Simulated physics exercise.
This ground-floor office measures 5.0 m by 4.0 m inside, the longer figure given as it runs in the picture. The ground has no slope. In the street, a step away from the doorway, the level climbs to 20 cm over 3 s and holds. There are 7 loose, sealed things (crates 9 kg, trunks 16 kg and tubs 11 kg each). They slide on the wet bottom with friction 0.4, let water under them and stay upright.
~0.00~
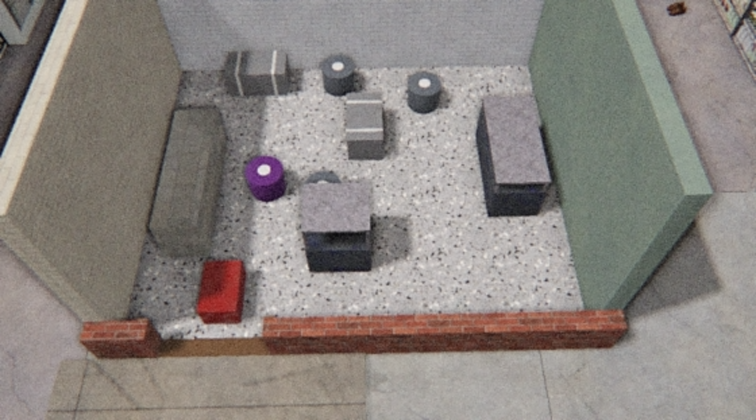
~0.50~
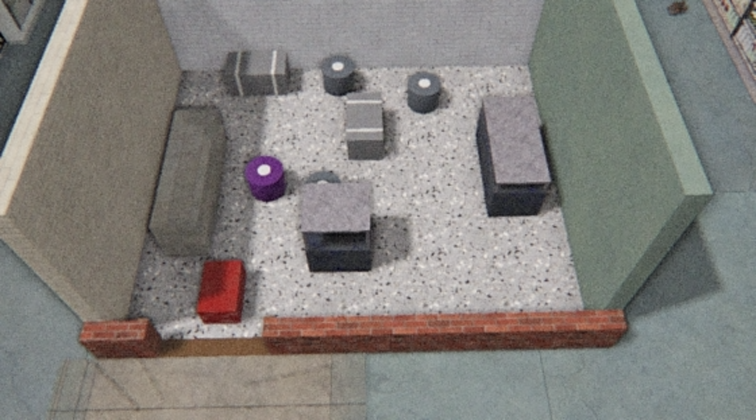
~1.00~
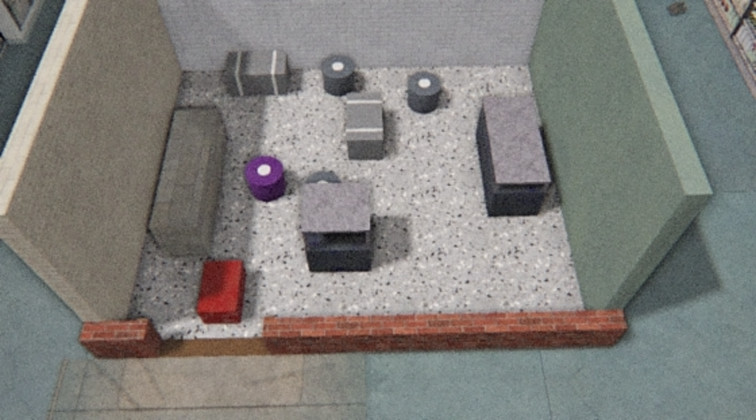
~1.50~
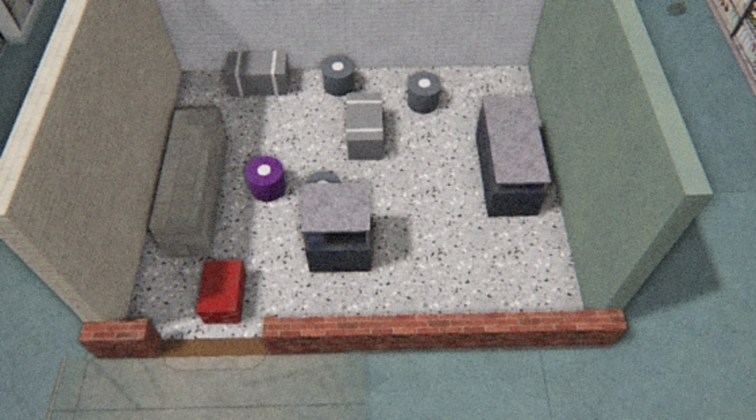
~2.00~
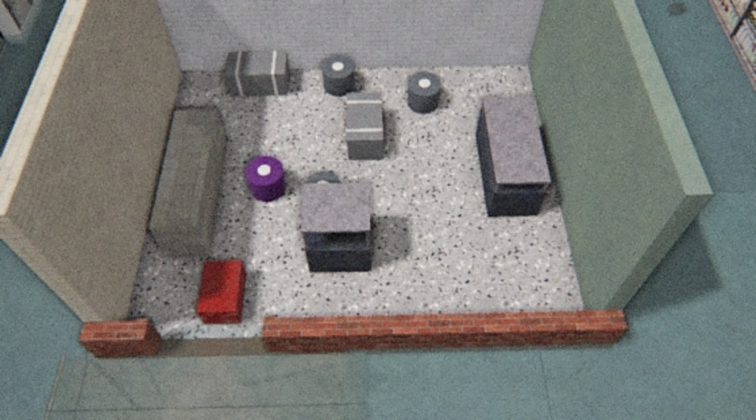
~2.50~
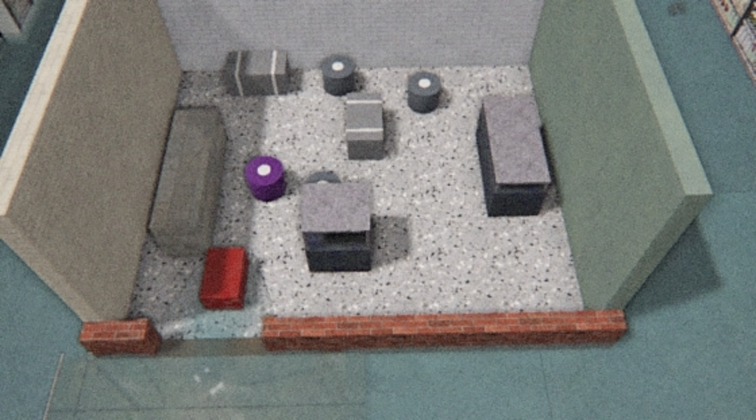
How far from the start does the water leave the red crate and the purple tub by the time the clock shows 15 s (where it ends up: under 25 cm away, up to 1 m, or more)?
The red crate ends far away, the purple tub ends far away.
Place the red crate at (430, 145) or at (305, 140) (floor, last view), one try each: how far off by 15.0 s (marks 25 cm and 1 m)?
In turn: It ends far away; it gets carried off.
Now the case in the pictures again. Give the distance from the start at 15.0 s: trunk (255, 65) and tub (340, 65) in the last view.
In turn: 100 cm, 250 cm.
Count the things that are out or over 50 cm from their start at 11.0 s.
By then 5.
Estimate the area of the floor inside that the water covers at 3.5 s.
Roughly 3.0 m2.
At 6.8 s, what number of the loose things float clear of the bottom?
At that moment 3.
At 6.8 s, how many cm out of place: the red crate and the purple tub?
About 250 and 140 cm.
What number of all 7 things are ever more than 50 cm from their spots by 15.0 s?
That makes 7.
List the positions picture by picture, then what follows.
The red crate at (220, 286), on the bottom; the purple tub at (264, 171) rests on the ground; 0.0 m2 under water; 0 of 7 have shifted, in the first frame.
The red crate at (220, 286), on the bottom; the purple tub at (264, 171), on the bottom; water covers 0.0 m2; 0 of 7 have shifted, in the second frame.
The red crate at (220, 286), on the bottom; the purple tub at (264, 171), on the bottom; 0.0 m2 under water; 0 of 7 have shifted, in the third frame.
The red crate at (220, 286) rests on the ground; the purple tub at (264, 171) rests on the ground; water covers 0.0 m2; 0 of 7 have shifted, in the fourth frame.
The red crate at (220, 286) rests on the ground; the purple tub at (264, 171), on the bottom; water covers 0.2 m2; 0 of 7 have shifted, in the fifth frame.
The red crate at (223, 272) rests on the ground, 16 cm from its start; the purple tub at (264, 171), on the bottom; water covers 0.7 m2; 1 of 7 have shifted, in the sixth frame.
After 3.5 s the red crate is near (238, 212), 0.9 m from its start, aground; the purple tub is near (264, 171), 0.0 m from its start, aground; 0 afloat.
After 6.8 s the red crate is near (225, 100), 2.7 m from its start, afloat; the purple tub is near (268, 86), 1.4 m from its start, afloat; 3 afloat.
After 11.0 s the red crate is near (189, 98), 2.8 m from its start, afloat; the purple tub is near (437, 80), 2.6 m from its start, aground; 3 afloat.
After 15.0 s the red crate is near (217, 79), 3.1 m from its start, afloat; the purple tub is near (525, 72), 3.6 m from its start, afloat; 6 afloat.
